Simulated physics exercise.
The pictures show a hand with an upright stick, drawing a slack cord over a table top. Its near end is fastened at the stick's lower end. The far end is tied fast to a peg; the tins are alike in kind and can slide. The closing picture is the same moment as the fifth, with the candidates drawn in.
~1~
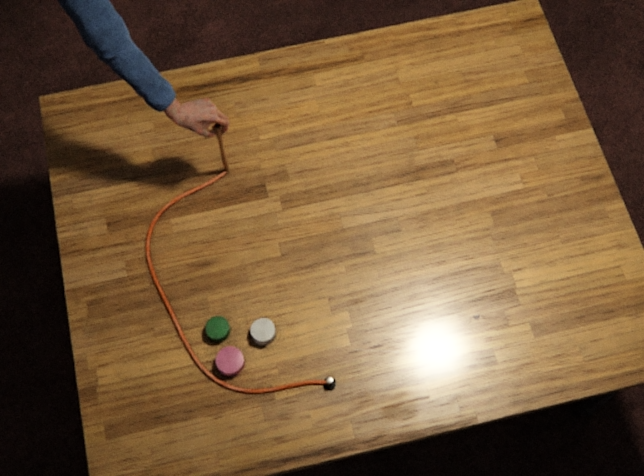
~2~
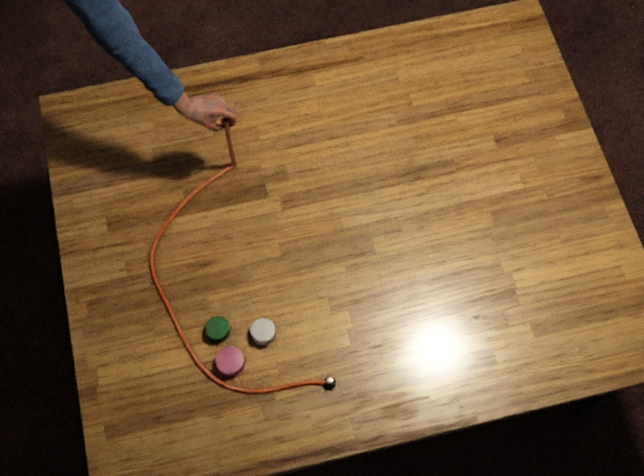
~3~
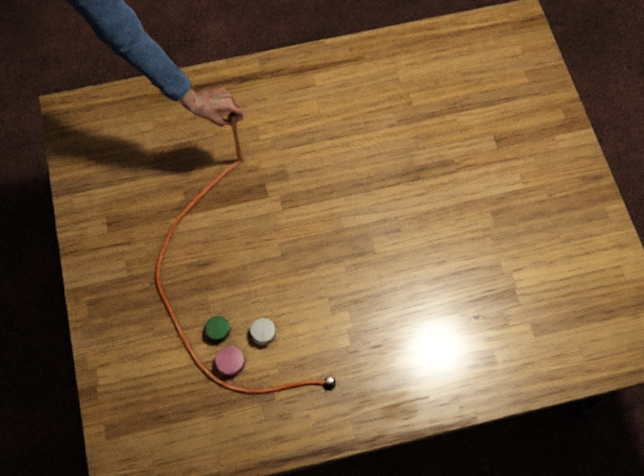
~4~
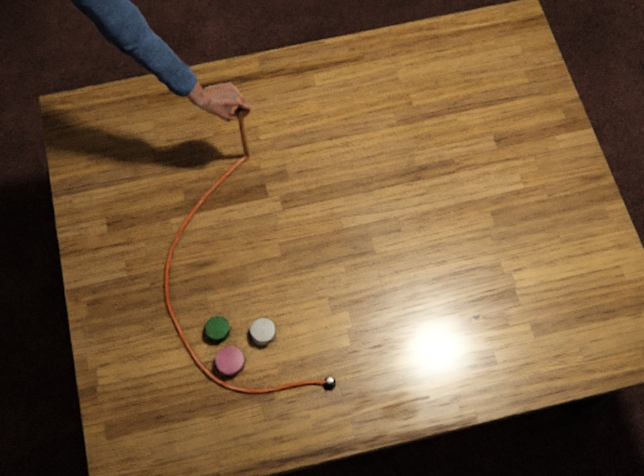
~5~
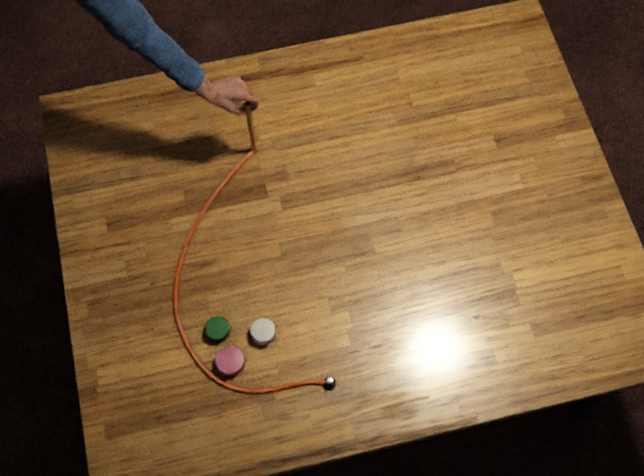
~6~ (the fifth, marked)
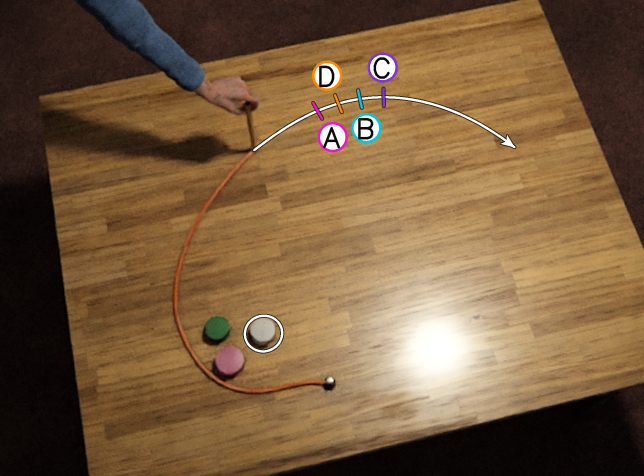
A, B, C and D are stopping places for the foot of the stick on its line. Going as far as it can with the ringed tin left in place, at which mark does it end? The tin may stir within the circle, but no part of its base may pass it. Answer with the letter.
It should halt at A.
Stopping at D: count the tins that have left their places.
By then, three.
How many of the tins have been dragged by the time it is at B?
Three.
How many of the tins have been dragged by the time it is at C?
Three.
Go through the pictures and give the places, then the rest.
Peg (330, 382); pink tin (230, 362); green tin (218, 329), in the first picture.
Green tin (218, 329); white tin (263, 332), in the second picture.
Peg (330, 382); pink tin (230, 362), in the third picture.
Green tin (218, 329); white tin (263, 332), in the fourth picture.
Peg (330, 382); pink tin (230, 362); green tin (218, 329), in the fifth picture.
On the marked copy, A at (318, 111); B at (360, 99); C at (384, 97); D at (338, 104); the ring at (264, 333); the route from (254, 150) via (385, 97) to (514, 147).
Following A. Soon after the start, foot of the stick (276, 135); white tin (263, 332).
Later, foot of the stick (298, 121); pink tin (235, 354); green tin (223, 329); white tin (263, 332).
In the end, foot of the stick (318, 111); pink tin (243, 347); green tin (237, 324); white tin (264, 331); the white tin is still in its ring.
As for the rest, B drags the ringed tin to (282, 321); C drags the ringed tin to (292, 317); D drags the ringed tin to (273, 326).
